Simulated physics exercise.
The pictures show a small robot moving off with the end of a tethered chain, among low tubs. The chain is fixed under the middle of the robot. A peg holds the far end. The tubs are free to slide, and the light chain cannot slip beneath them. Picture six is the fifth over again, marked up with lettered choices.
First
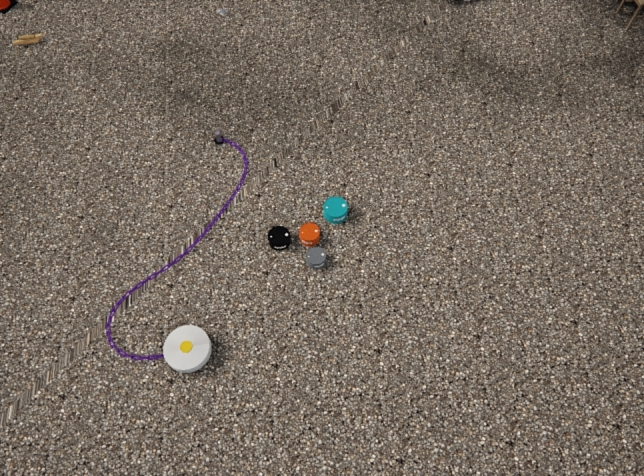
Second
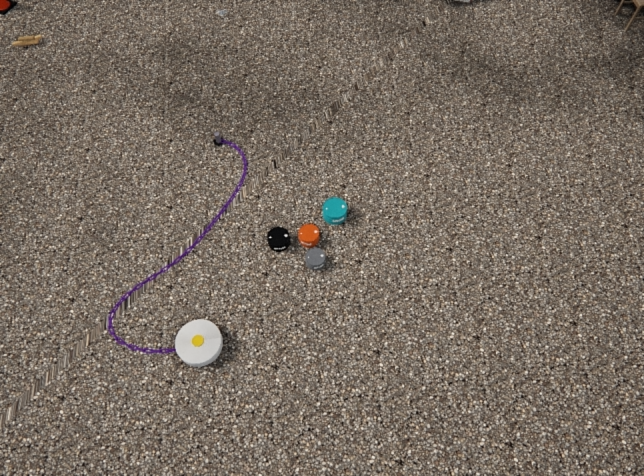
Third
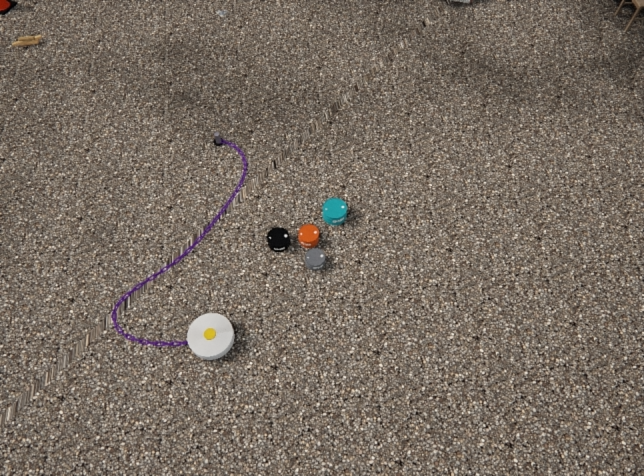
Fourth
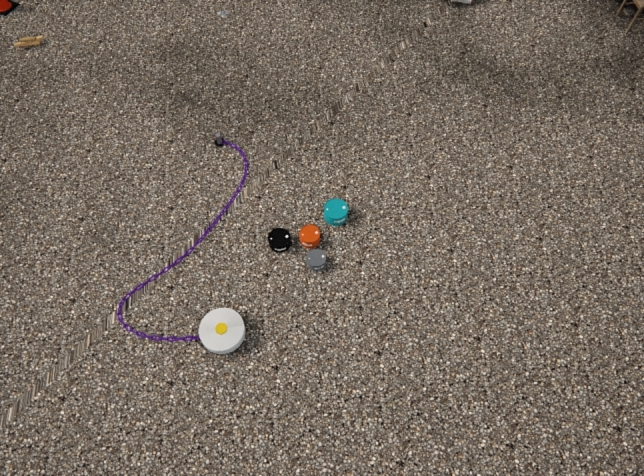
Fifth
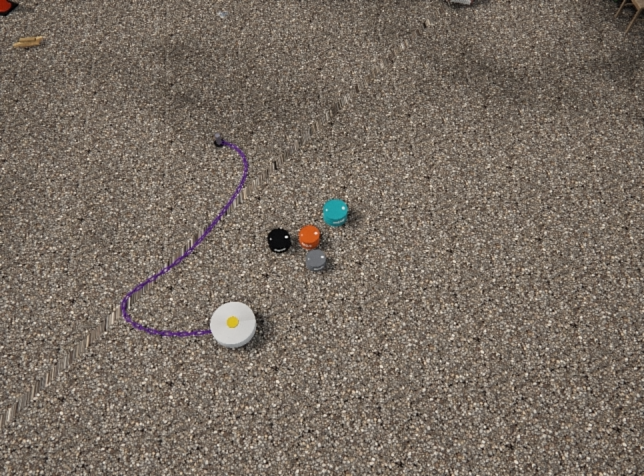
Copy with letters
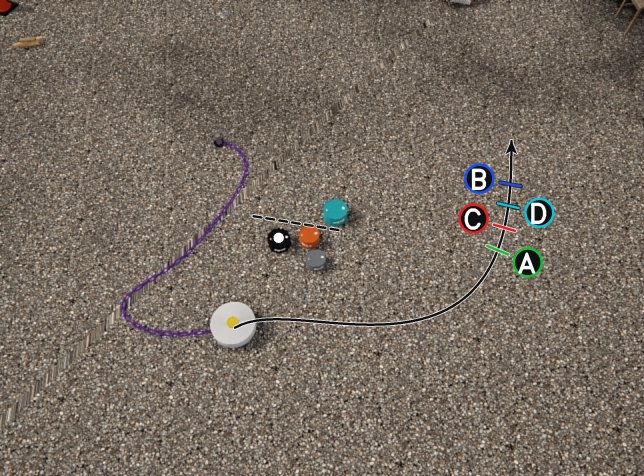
On a speckled grey-brown surface, a round white robot with a yellow centre sits at lower left, joined to a curving purple chain pegged at its far end, near four small tubs. The robot slides slowly right and slightly upward, drawing the chain's lower bend along, while the tubs stay in place.
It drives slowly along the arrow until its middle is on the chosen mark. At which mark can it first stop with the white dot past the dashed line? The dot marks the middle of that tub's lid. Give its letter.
At C, and not before.
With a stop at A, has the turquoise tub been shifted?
No.
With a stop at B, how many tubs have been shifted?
By then, four.
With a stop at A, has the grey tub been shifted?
Yes.
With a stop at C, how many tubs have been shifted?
Three.
On the marked copy, A at (498, 250); B at (510, 184); C at (504, 228); D at (508, 206); the dashed line at (293, 223); the route from (235, 328) via (464, 299) to (511, 141); the white dot at (279, 238).
Taking C. A third of the way, robot (354, 321); black tub (279, 241).
Two thirds of the way, robot (465, 296); black tub (279, 241).
When it is over, robot (507, 224); orange tub (314, 231); grey tub (333, 235); black tub (297, 221); the dot on the black tub is over the dashed line.
As for the rest, A leaves the dotted tub short, at (290, 231); B does it too, but is farther than needed; D does it too, but is farther than needed.
